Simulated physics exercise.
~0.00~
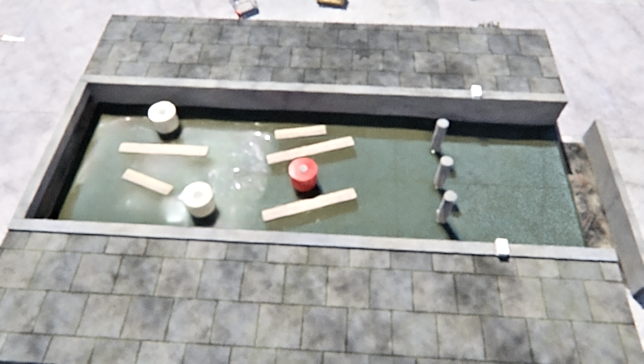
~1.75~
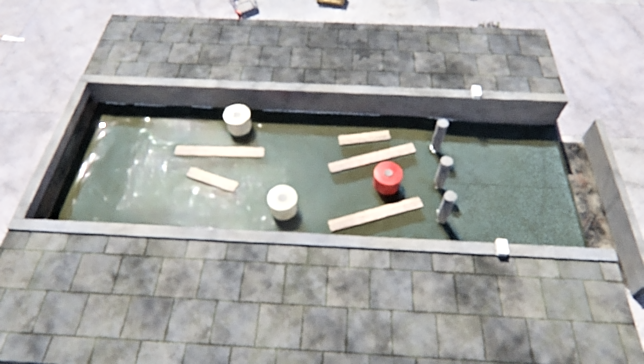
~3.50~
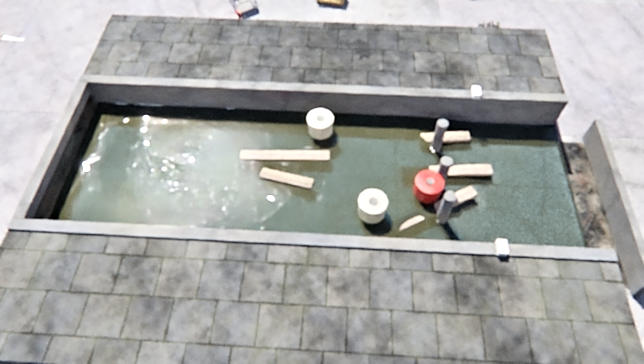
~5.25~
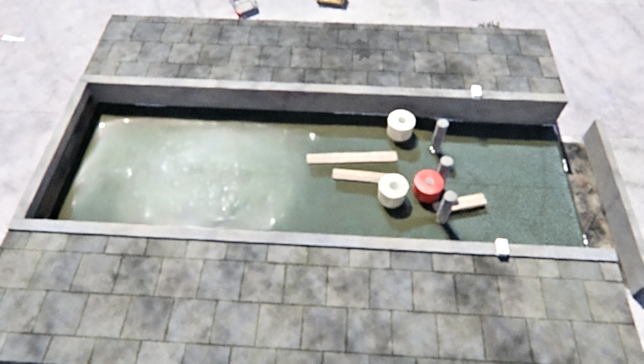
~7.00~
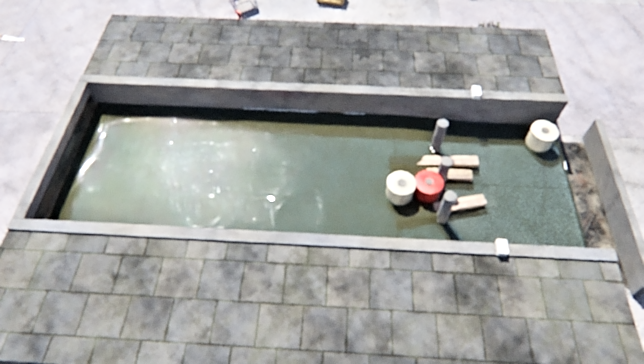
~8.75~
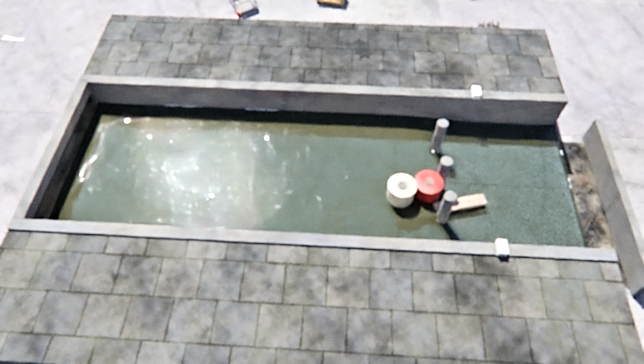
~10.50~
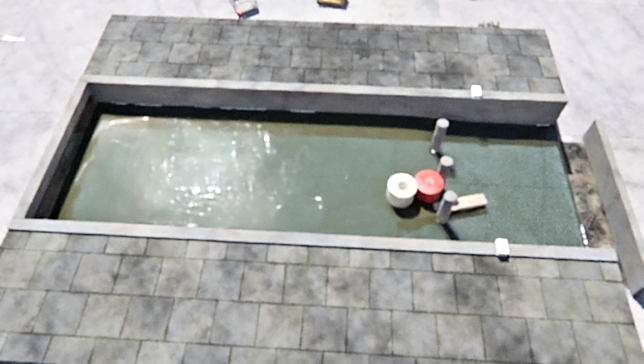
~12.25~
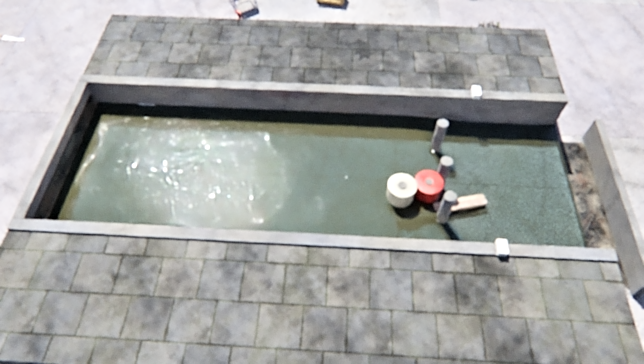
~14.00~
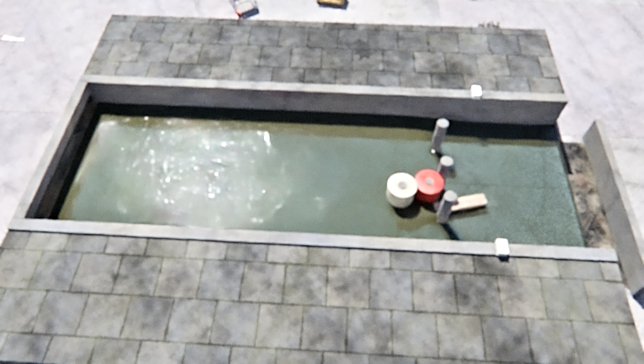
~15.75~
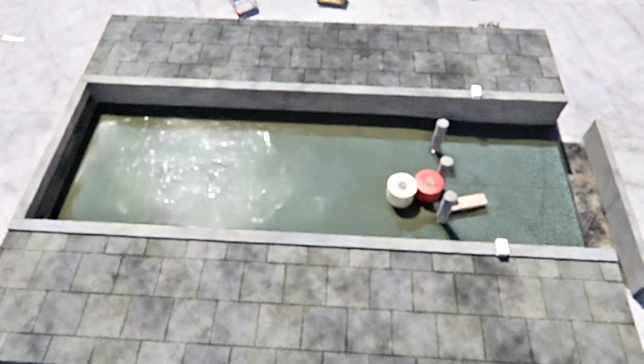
A storm channel of dull green water, seen from high above, runs between grey paved banks, with a row of grey posts standing towards its right end. A red tub, two white tubs and several pale boards float in the left and middle parts. They all drift right, and the red tub comes to rest at the posts as boards gather there. One white tub slips past and leaves at the right, while the other stops against the red one. More boards pass out of view, leaving the two tubs and one board still at the posts, short of the white marks.
